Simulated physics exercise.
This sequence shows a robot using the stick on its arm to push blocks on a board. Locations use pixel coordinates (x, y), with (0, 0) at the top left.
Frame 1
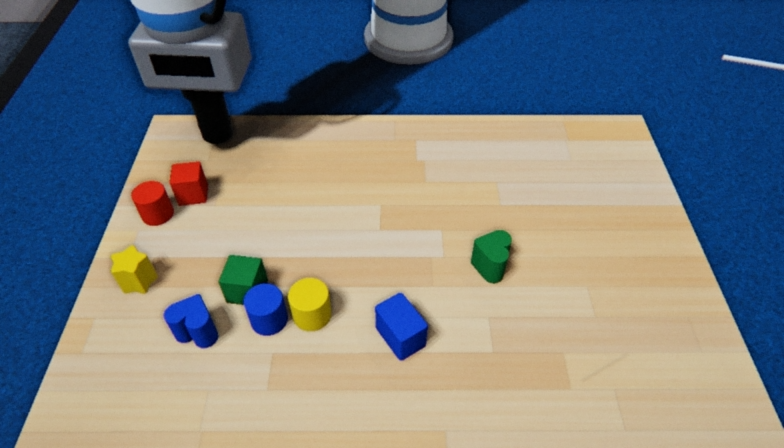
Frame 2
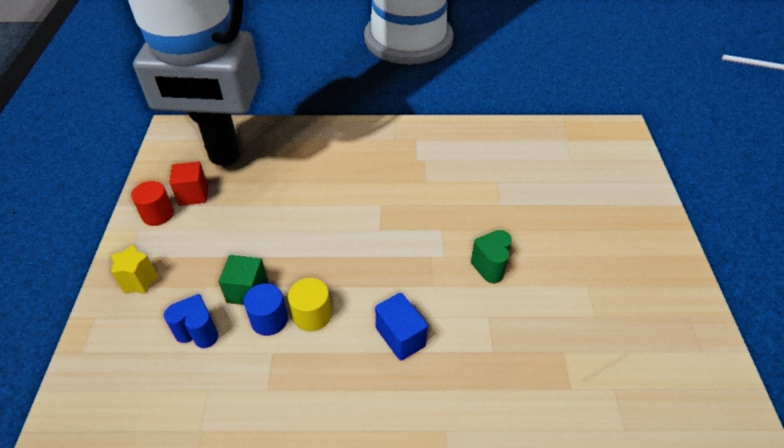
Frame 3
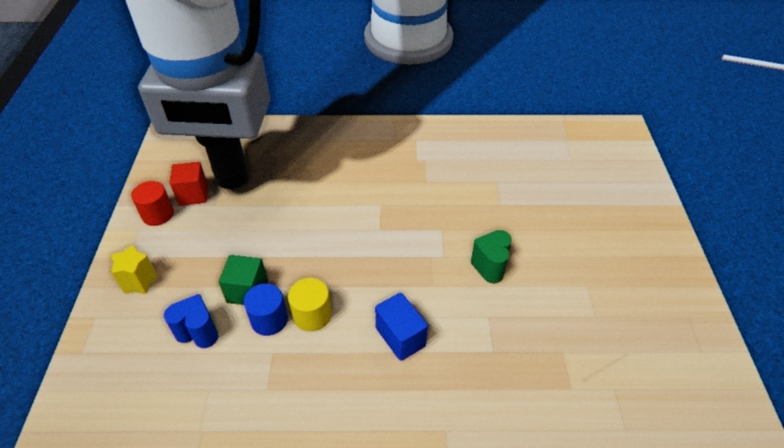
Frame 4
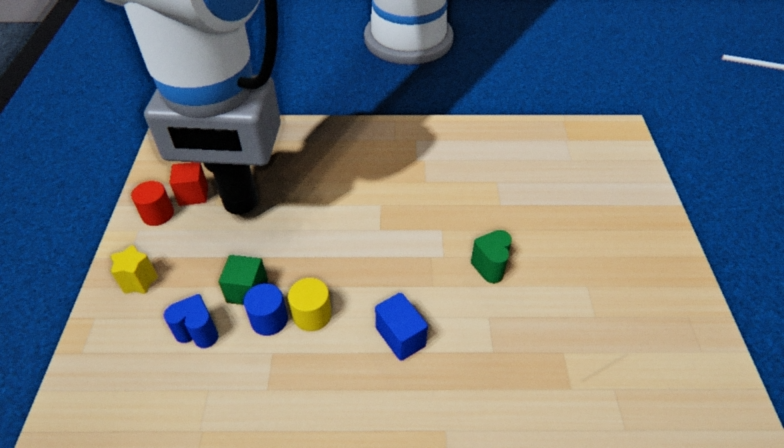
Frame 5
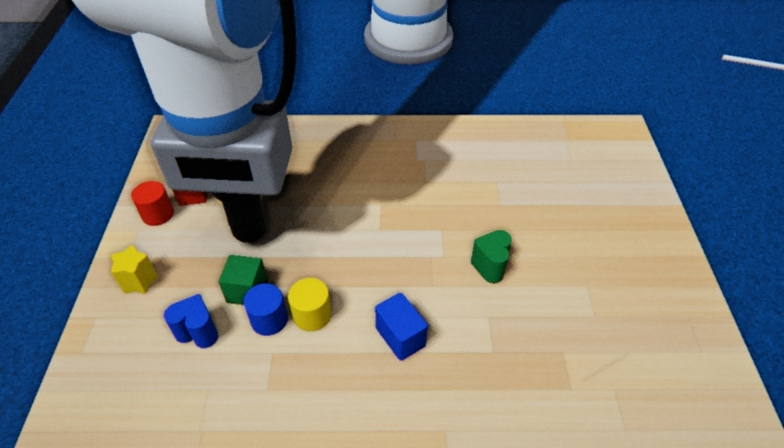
At first, a robot arm holds its dark stick near the upper left edge of a wooden board scattered with red, yellow, green and blue blocks. The arm then moves steadily downward and slightly right, passing beside the red blocks and nearing the green four-sided block, while every block stays still.
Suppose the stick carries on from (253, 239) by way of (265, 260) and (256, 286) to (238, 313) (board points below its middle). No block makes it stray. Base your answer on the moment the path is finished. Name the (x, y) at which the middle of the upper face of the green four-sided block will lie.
It will likely be found at (197, 317).
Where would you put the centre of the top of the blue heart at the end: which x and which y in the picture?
In the picture, it is at (160, 332).
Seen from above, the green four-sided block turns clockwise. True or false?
That statement is accurate.
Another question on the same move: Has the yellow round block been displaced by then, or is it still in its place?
Right where it was.
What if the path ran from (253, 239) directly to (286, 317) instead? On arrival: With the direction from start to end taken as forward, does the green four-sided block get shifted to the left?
I'd say no.
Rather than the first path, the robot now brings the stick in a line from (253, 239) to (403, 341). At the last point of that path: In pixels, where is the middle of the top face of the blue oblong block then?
Close to (447, 337).
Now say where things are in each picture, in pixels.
The first picture shows lower end of the stick at (218, 135), tops of blocks, blue heart at (188, 311), green four-sided block at (240, 269), blue round block at (263, 299), yellow round block at (308, 293).
The second picture shows stick at (225, 156), blocks as before.
The third picture shows stick at (233, 178), blocks as before.
The fourth picture shows stick at (241, 203), blocks as before.
The fifth picture shows stick at (250, 230), blue heart at (188, 311), green four-sided block at (240, 269), blue round block at (263, 299), yellow round block at (308, 293).
What follows on the original path. Halfway along, stick at (261, 265); green four-sided block at (234, 279), turned 15° clockwise.
At the end, stick at (235, 304); blue heart at (160, 332); green four-sided block at (197, 317), turned 45° clockwise; blue round block at (262, 309); yellow round block not moved.
